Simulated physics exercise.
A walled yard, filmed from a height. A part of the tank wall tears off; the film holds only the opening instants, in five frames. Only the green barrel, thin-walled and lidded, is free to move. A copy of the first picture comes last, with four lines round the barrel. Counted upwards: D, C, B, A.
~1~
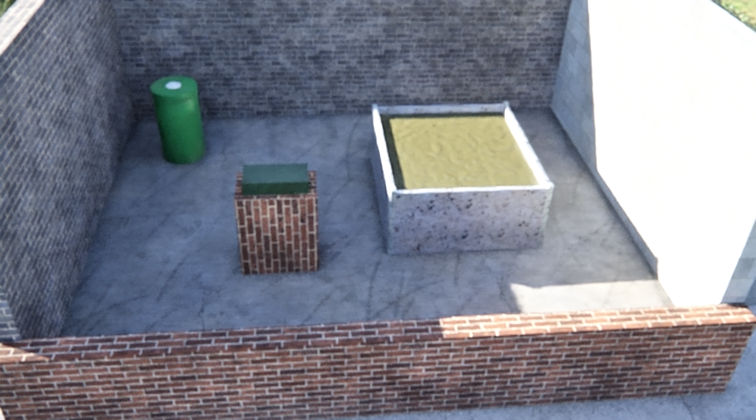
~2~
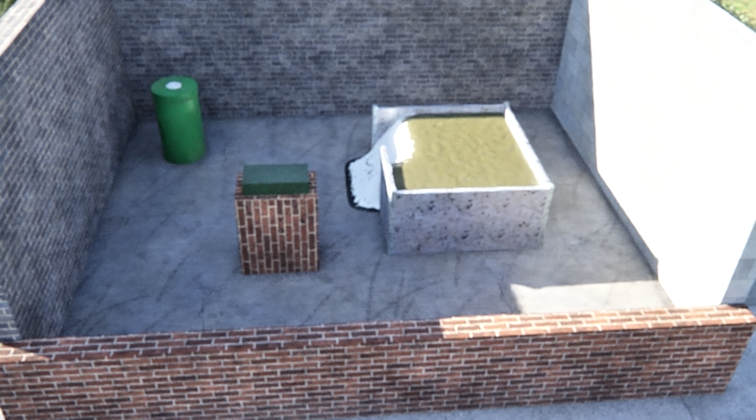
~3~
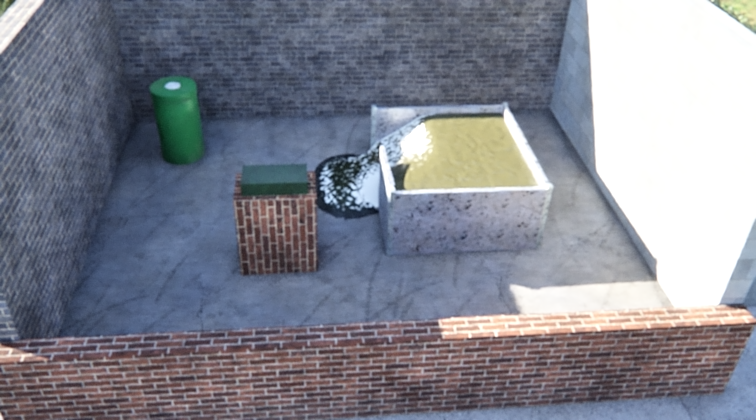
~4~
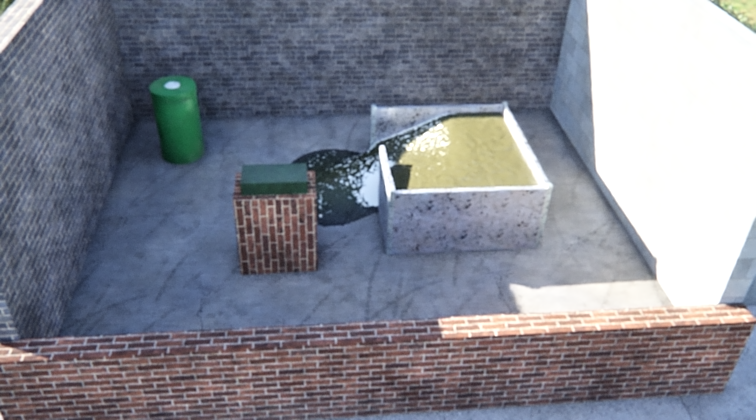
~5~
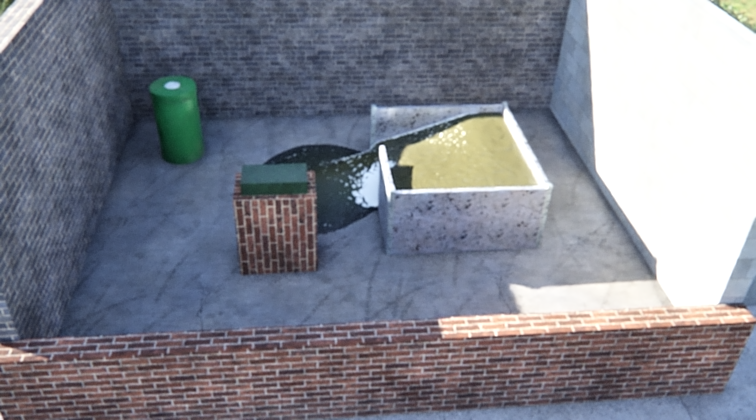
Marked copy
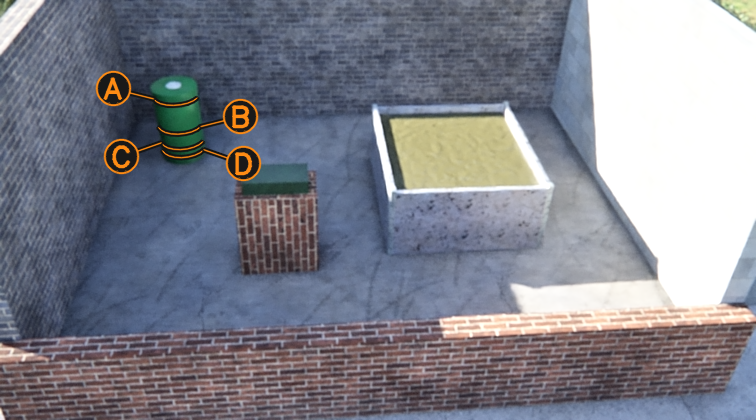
A concrete tank in a walled yard pours dark water leftward behind a brick pillar.
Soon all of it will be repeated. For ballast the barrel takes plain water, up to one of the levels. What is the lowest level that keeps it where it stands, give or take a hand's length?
B is the one.
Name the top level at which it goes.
The answer is C.
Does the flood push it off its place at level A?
No.
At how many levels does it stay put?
Two.
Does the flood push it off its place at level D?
Yes, it does.
On the marked copy, A at (173, 105); B at (177, 134); C at (180, 149); D at (181, 157); from the bottom up D, C, B, A.
If A is chosen, it does not move.
If B is chosen, it does not move.
If C is chosen, it is pushed about 3 times its own width away.
If D is chosen, it is pushed about its own width away.
